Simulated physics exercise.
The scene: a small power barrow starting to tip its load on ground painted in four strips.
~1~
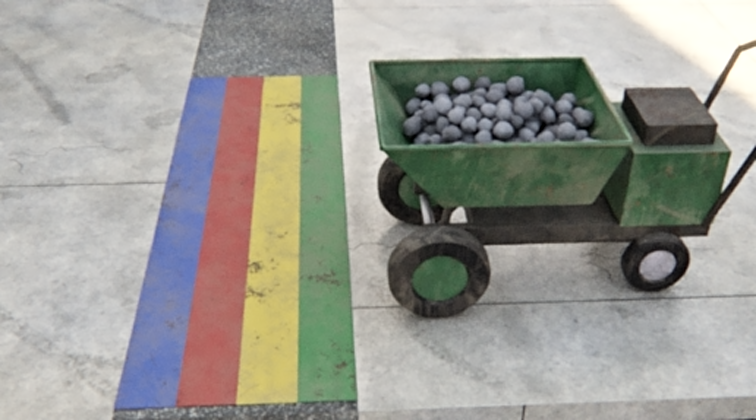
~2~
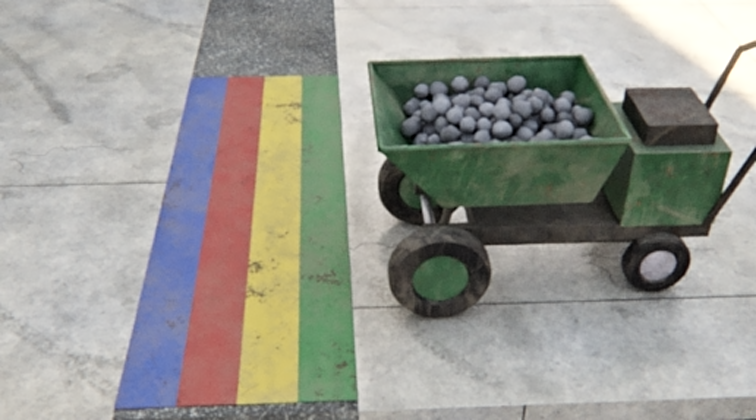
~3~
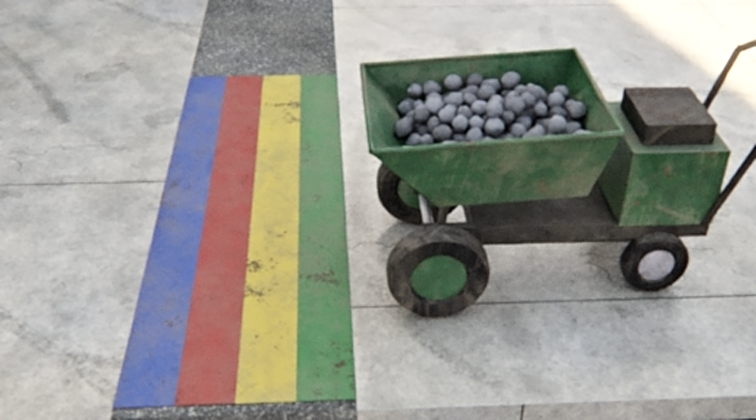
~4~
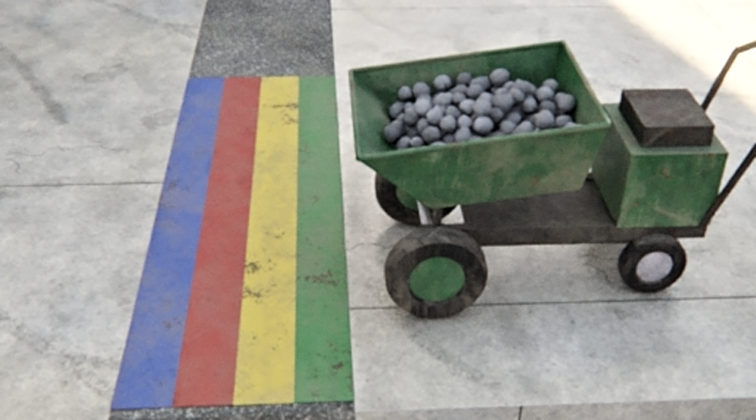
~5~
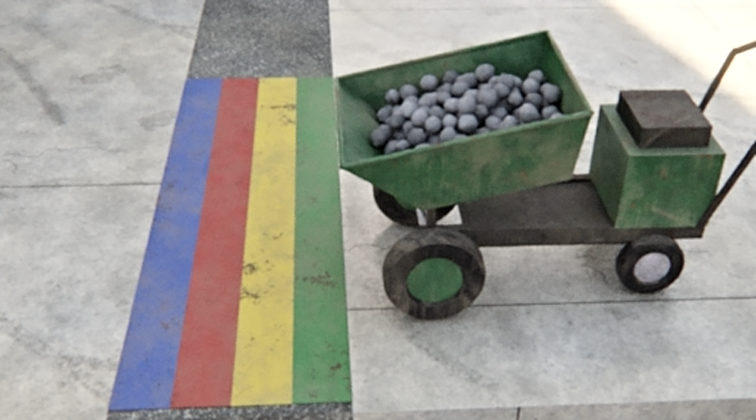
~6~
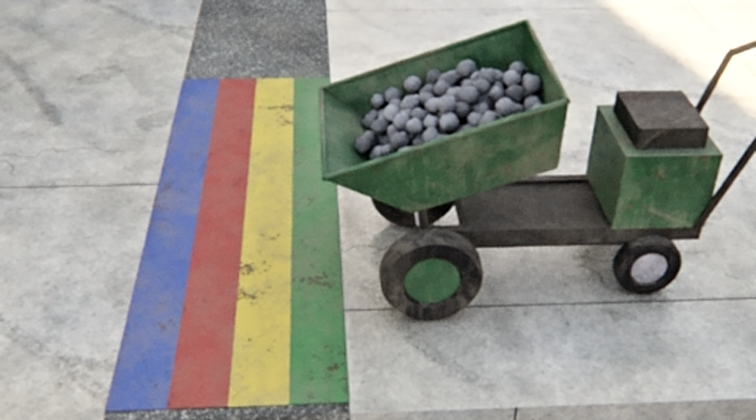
A green power barrow with dark wheels stands at the right on pale paving, seen from above and to one side in a nearly still view. Its skip holds a heap of round grey cobbles, and to the left four painted strips run blue, red, yellow and green. The skip starts level, then its right end rises and its left lip lowers and shifts leftward, the cobbles tilting with it.
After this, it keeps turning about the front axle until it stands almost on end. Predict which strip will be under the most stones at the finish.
I would say the red one.
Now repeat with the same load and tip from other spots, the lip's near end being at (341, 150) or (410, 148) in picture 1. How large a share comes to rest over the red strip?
About 30 percent at the first place and about 30 percent at the second.
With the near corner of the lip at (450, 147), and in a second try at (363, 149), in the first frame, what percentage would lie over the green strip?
Roughly 20 per cent, then roughly 0 per cent.
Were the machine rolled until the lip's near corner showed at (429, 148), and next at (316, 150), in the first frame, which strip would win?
Result, place 1: The yellow one; place 2: Blue.
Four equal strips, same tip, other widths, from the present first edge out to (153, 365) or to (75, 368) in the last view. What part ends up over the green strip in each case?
Roughly 0 per cent first, then 0 per cent.
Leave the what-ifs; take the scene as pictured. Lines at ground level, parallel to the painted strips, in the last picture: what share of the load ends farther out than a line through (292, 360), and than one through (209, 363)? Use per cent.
80 and 50 in a hundred.
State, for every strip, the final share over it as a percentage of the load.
Estimated shares: Green strip 0 %, yellow strip 20 %, red strip 35 %, blue strip 20 %.
Just after the last frame, skip tipped steeply; every one in the skip.
A moment on, skip tipped right over; roughly two thirds in the skip; about a tenth over the yellow strip; roughly a quarter over the red strip; just a few over the blue strip.
Further on, skip tipped right over; roughly a quarter in the skip; roughly a quarter over the yellow strip; roughly a third over the red strip; roughly a quarter over the blue strip; about a tenth off the paint.
When it is over, skip tipped right over; about a tenth in the skip; not one over the green strip; roughly a quarter over the yellow strip; roughly a third over the red strip; roughly a quarter over the blue strip; about a tenth off the paint.
